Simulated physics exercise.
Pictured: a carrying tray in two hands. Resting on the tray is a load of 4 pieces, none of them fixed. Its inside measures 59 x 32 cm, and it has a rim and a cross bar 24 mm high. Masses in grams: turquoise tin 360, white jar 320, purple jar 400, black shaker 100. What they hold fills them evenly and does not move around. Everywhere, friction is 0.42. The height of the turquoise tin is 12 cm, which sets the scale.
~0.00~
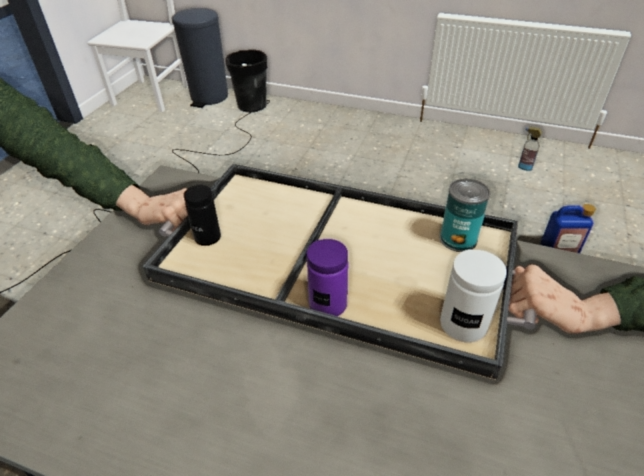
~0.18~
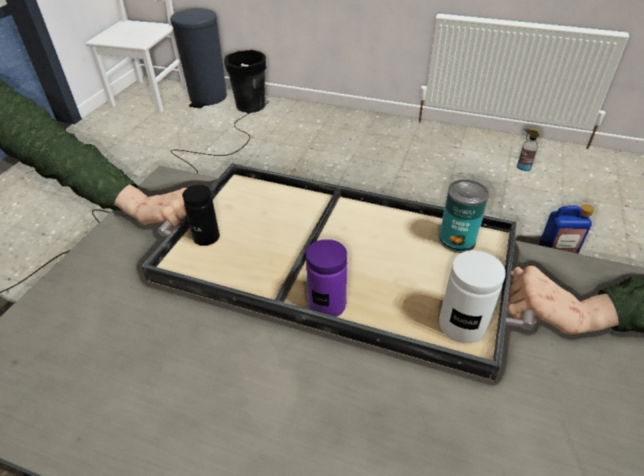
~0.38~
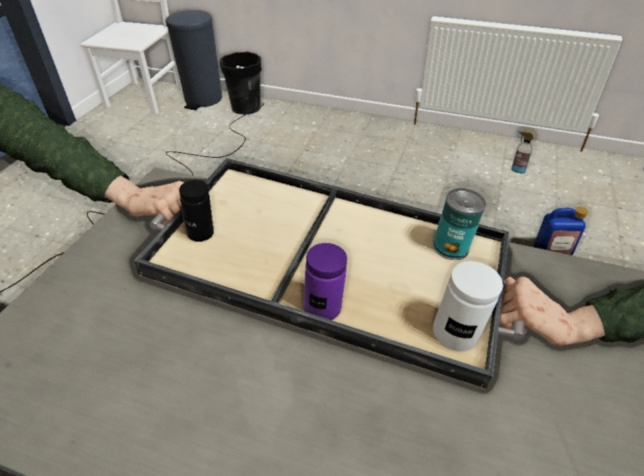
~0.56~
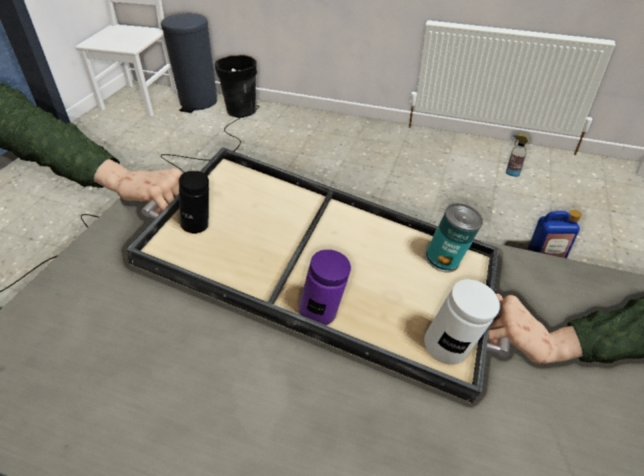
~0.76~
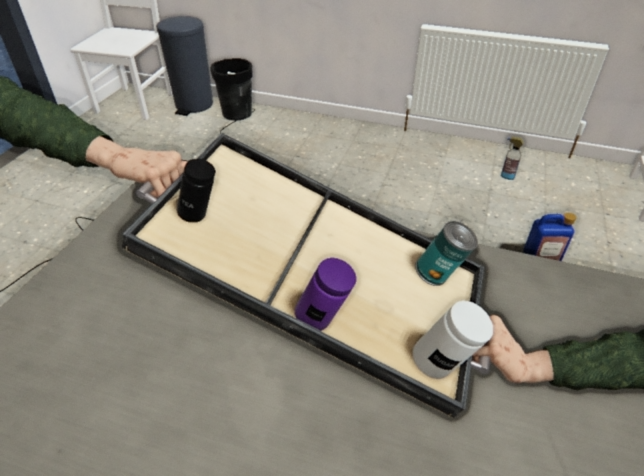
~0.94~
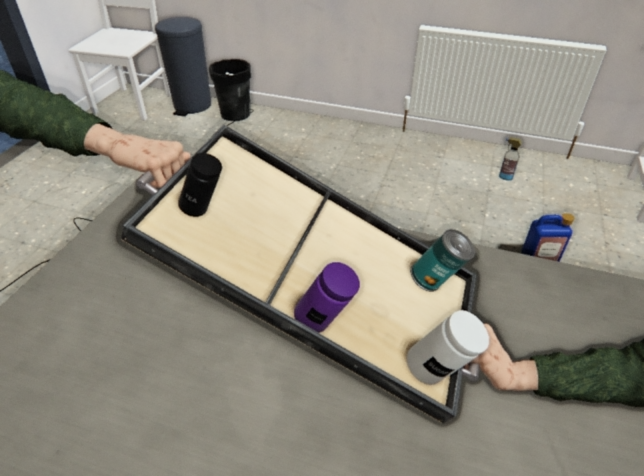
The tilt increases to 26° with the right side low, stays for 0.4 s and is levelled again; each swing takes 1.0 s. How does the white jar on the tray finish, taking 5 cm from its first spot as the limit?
The white jar stays inside the limit.
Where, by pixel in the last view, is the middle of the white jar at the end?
You'll find it at about (465, 307).
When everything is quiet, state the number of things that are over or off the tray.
The answer is 1.
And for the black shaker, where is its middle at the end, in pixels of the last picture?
It comes to rest somewhere around (312, 255).
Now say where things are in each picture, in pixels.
In the first frame, tray level; white jar (471, 297); turquoise tin (464, 216).
In the second frame, tray level; black shaker (202, 216); turquoise tin (463, 217).
In the third frame, tray tilted 4°, right edge down; purple jar (325, 283); black shaker (197, 211).
In the fourth frame, tray tilted 11°, right edge down; turquoise tin (453, 238); purple jar (324, 289).
In the fifth frame, tray tilted 20°, right edge down; black shaker (196, 191); turquoise tin (445, 254).
In the sixth frame, tray tilted 25°, right edge down; white jar (446, 349); purple jar (326, 299).
Around 1.34 s, tray tilted 26°, right edge down; white jar shifted 2 cm near (452, 355); black shaker shifted 8 cm; purple jar shifted 6 cm.
Around 1.54 s, tray tilted 26°, right edge down; white jar shifted 2 cm near (452, 355); black shaker shifted 15 cm; purple jar shifted 12 cm.
Around 2.04 s, tray tilted 11°, right edge down; white jar shifted 2 cm near (464, 329); black shaker upside down; purple jar shifted 18 cm.
Finally (3.6 s), on their side or leaning hard on the tray, black shaker; not toppled but over 5 cm from the start, turquoise tin and purple jar; the last one still in place (within 5 cm). In the last view, white jar near (465, 307).
